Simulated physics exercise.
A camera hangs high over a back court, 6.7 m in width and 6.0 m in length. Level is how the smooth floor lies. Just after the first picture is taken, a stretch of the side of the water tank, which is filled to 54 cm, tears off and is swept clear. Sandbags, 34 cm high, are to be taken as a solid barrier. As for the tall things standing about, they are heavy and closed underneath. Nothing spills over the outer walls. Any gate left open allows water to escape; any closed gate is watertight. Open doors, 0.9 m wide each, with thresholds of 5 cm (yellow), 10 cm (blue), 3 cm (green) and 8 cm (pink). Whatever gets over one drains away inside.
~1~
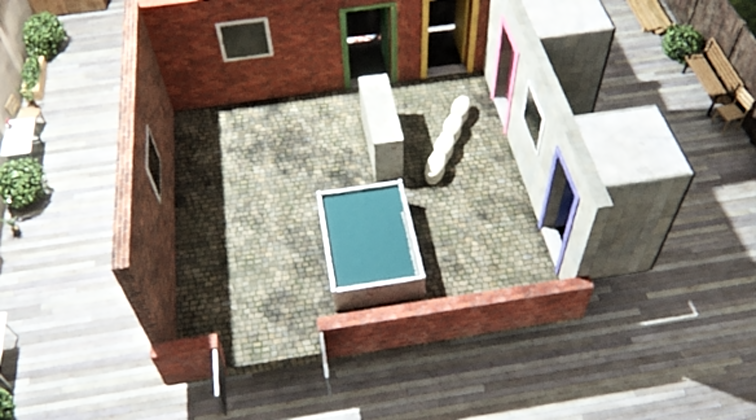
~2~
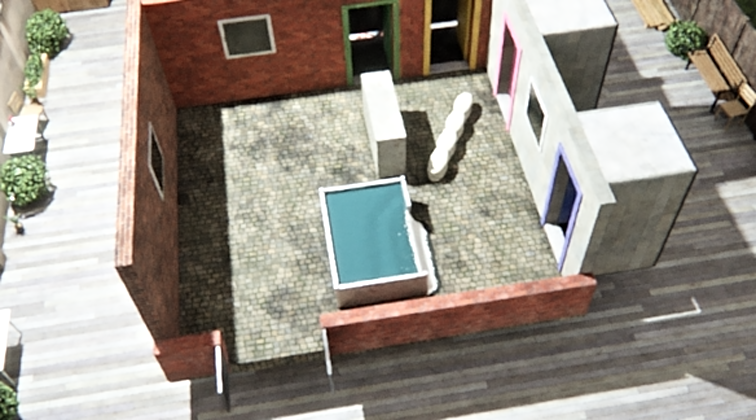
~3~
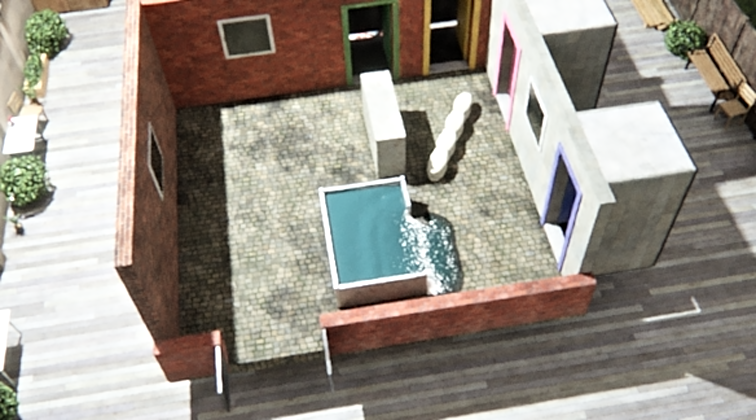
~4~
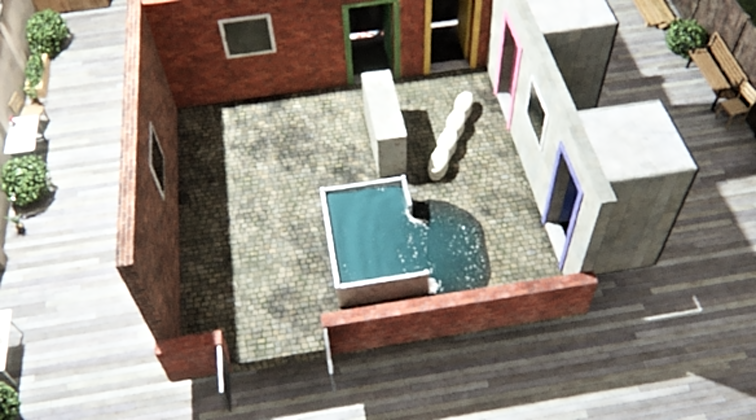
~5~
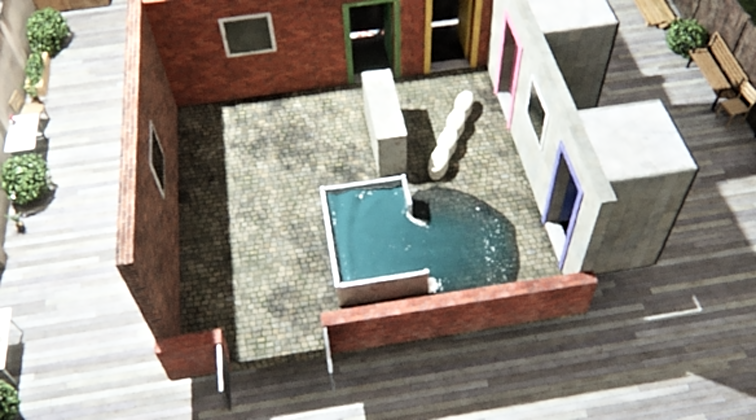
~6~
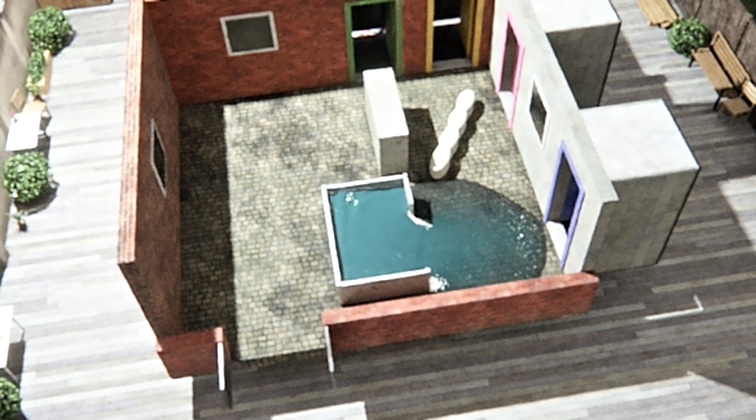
We see a walled, cobbled court from above, with a tank of still blue-green water; its right side opens and water pours out, foaming at first, then spreading rightward across the paving in a widening, rounded pool.
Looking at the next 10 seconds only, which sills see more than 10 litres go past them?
Result: At the yellow door the limit will be outstripped. At the blue door the limit will be outstripped. At the green door the limit will not be outstripped. At the pink door the limit will be outstripped.
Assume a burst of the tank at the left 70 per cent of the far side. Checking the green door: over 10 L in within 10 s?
Green: Exceeds.
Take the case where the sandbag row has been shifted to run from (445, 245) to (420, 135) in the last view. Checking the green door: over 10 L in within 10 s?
Then: Green past it.
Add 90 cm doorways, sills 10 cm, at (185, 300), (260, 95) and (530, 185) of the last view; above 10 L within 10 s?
Well, the first is on the low side, the second is on the low side, and the third is on the high side.
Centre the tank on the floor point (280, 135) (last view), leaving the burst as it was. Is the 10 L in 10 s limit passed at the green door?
Green: Beyond limit.
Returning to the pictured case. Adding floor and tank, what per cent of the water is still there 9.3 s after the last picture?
Roughly 74 per cent is still there.
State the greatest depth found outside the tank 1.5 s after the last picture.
Around 32 centimetres.
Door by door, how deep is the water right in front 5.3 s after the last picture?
Depths in cm: Yellow 11, blue 10, green 3, pink 13.
Then, 0.7 s after the last picture water covers 20 % of the floor and is deepest (36 cm) near (568, 286); yellow door not reached, blue door 22 cm at the sill, 52 L in, green door not reached, pink door not reached.
Then, 1.5 s after the last picture water covers 20 % of the floor and is deepest (32 cm) near (541, 300); yellow door not reached, blue door 31 cm at the sill, 148 L in, green door not reached, pink door 3 cm at the sill, 0 L in.
Then, 2.8 s after the last picture water covers 25 % of the floor and is deepest (19 cm) near (556, 252); yellow door 7 cm at the sill, 2 L in, blue door 19 cm at the sill, 236 L in, green door not reached, pink door 5 cm at the sill, 0 L in.
Then, 5.3 s after the last picture water covers 40 % of the floor and is deepest (16 cm) near (489, 69); yellow door 11 cm at the sill, 38 L in, blue door 10 cm at the sill, 264 L in, green door 3 cm at the sill, 0 L in, pink door 13 cm at the sill, 38 L in.
Then, 9.3 s after the last picture water covers 65 % of the floor and is deepest (8 cm) near (478, 141); yellow door 7 cm at the sill, 85 L in, blue door 7 cm at the sill, 265 L in, green door 2 cm at the sill, 0 L in, pink door 8 cm at the sill, 58 L in.
